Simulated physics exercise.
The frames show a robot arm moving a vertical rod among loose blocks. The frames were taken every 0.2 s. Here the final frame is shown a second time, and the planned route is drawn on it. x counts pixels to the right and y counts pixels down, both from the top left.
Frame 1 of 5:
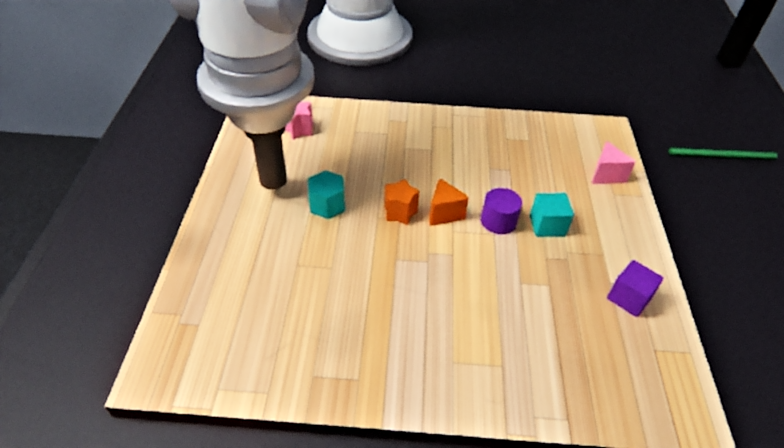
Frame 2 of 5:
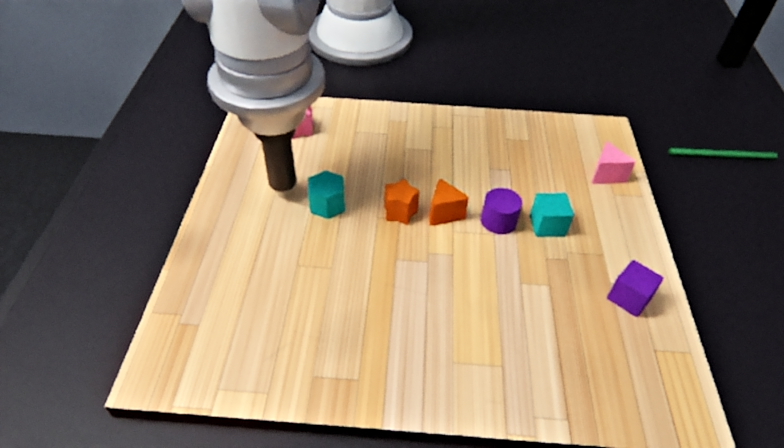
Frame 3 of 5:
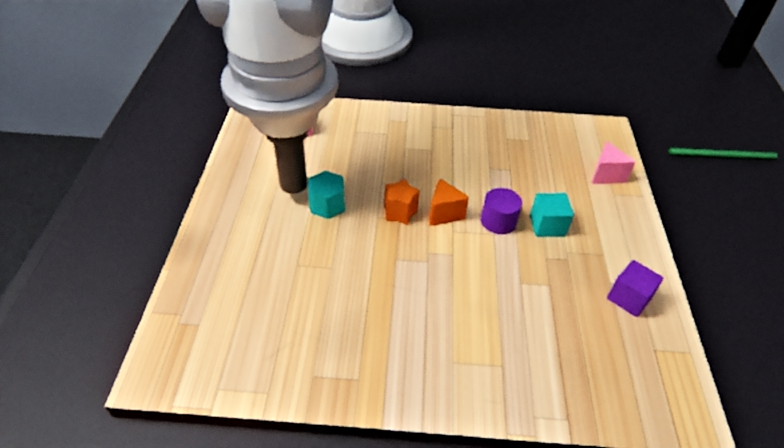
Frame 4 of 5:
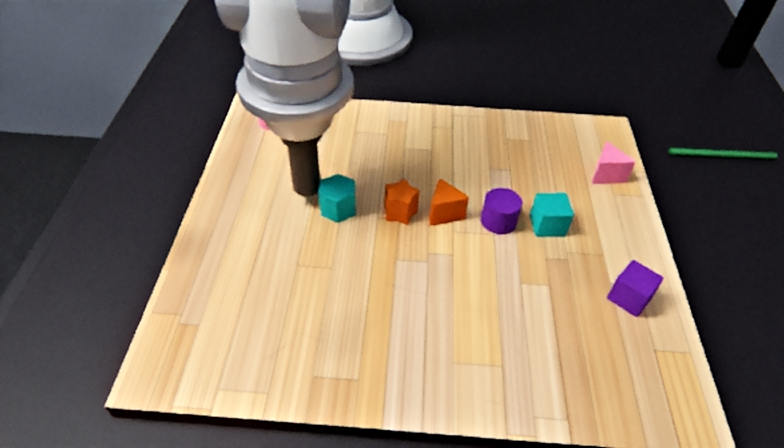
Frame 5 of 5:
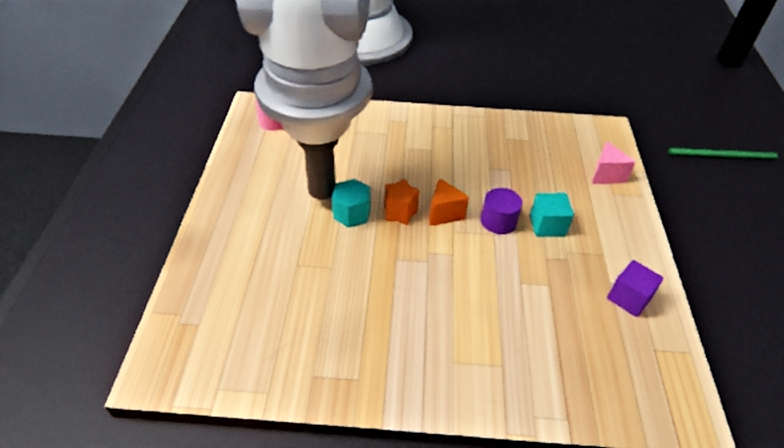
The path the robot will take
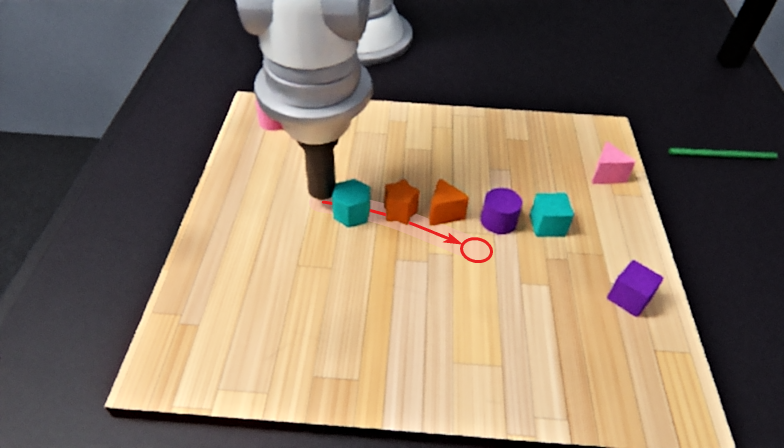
A white robot arm with a dark vertical rod stands at the upper left of a pale wooden board on a black table, seen from above at an angle by a still camera. A turquoise hexagonal block, two orange blocks, a purple cylinder and a turquoise block form a row, with pink blocks and a purple one nearer the edges. The rod glides slowly right, meets the hexagonal block and pushes it slightly rightward, closer to the orange star-shaped block.
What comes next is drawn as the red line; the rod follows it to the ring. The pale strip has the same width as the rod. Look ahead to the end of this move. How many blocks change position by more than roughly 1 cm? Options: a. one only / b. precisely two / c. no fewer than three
Correct choice: C.
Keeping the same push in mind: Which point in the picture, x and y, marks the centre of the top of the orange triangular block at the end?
Its top middle: (478, 186).
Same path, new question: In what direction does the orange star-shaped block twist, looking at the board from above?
Verdict: Counterclockwise.
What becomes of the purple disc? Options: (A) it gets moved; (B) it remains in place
A
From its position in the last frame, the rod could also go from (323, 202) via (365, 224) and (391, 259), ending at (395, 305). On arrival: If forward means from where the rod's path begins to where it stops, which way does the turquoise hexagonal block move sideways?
It gets pushed left.
The line goes from (323, 202) through (400, 219) to (477, 250).
The first path, step by step. One third of the way, rod at (376, 200); turquoise hexagonal block at (391, 211), turned 60° clockwise; orange star-shaped block at (416, 195), turned 35° anticlockwise.
Two thirds of the way, rod at (427, 218); turquoise hexagonal block at (409, 228), turned 110° clockwise; orange star-shaped block at (457, 204), turned 70° anticlockwise; orange triangular block at (474, 190), turned 55° anticlockwise.
At the end, rod at (479, 239); turquoise hexagonal block at (409, 228), turned 110° clockwise; orange star-shaped block at (492, 210), turned 130° anticlockwise; orange triangular block at (478, 186), turned 85° anticlockwise; purple disc at (517, 196).
